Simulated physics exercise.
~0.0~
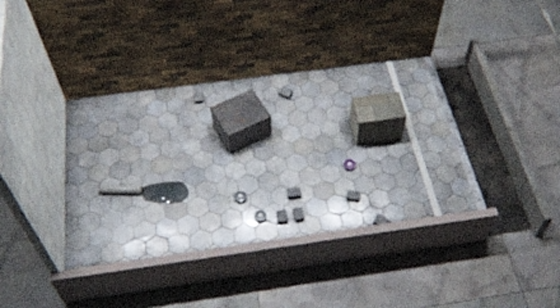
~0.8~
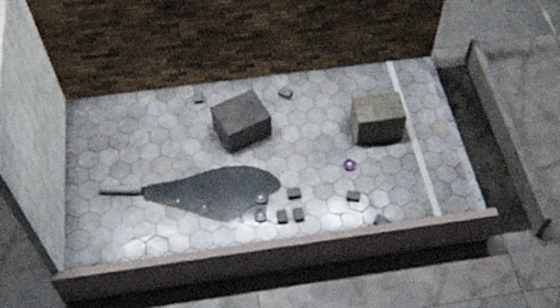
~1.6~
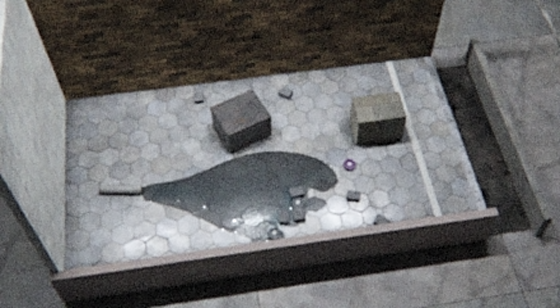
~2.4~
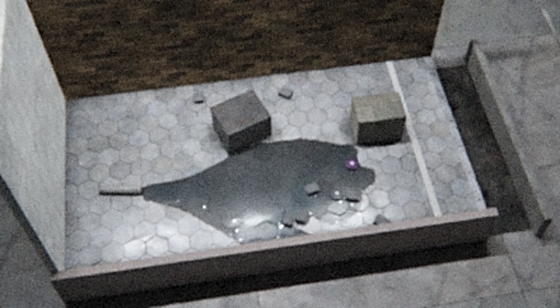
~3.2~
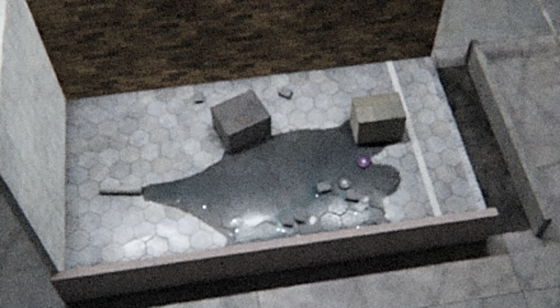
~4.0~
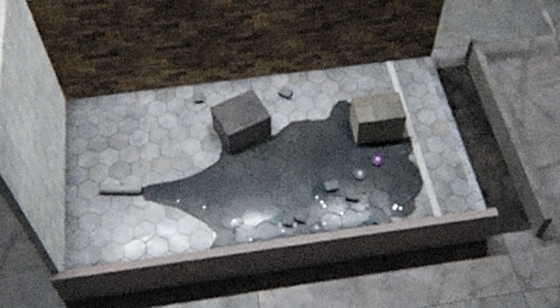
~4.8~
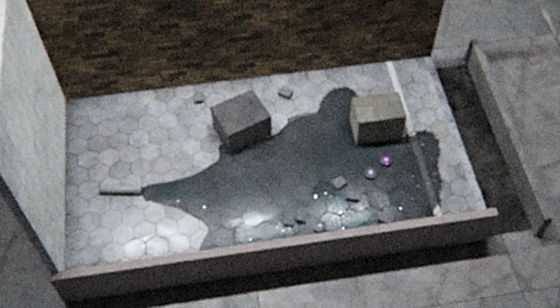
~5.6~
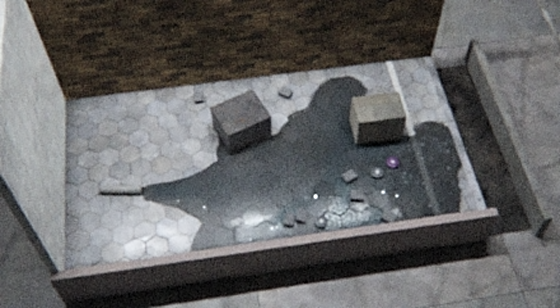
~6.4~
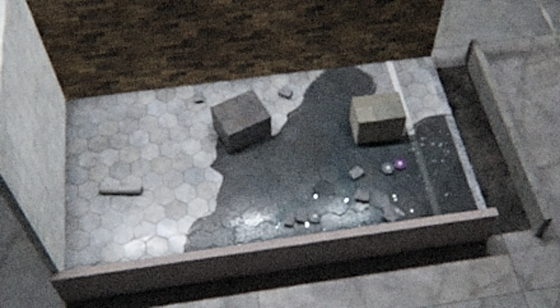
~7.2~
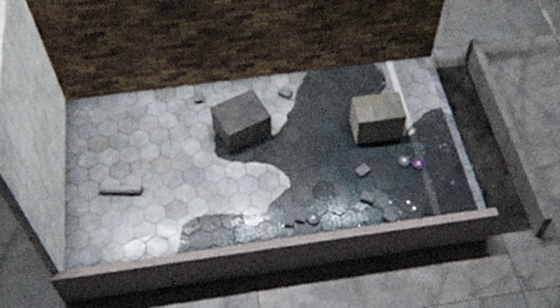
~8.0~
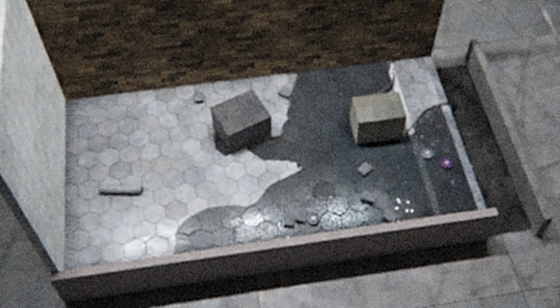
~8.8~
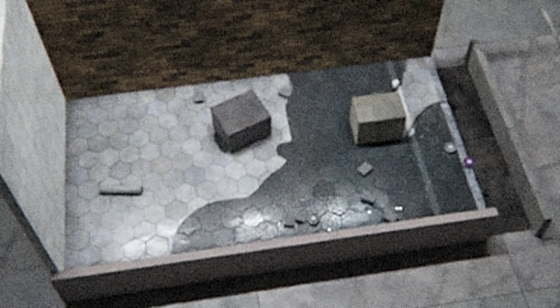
In a wash-down bay, water spreads right, carrying a purple lid over the white line and out.
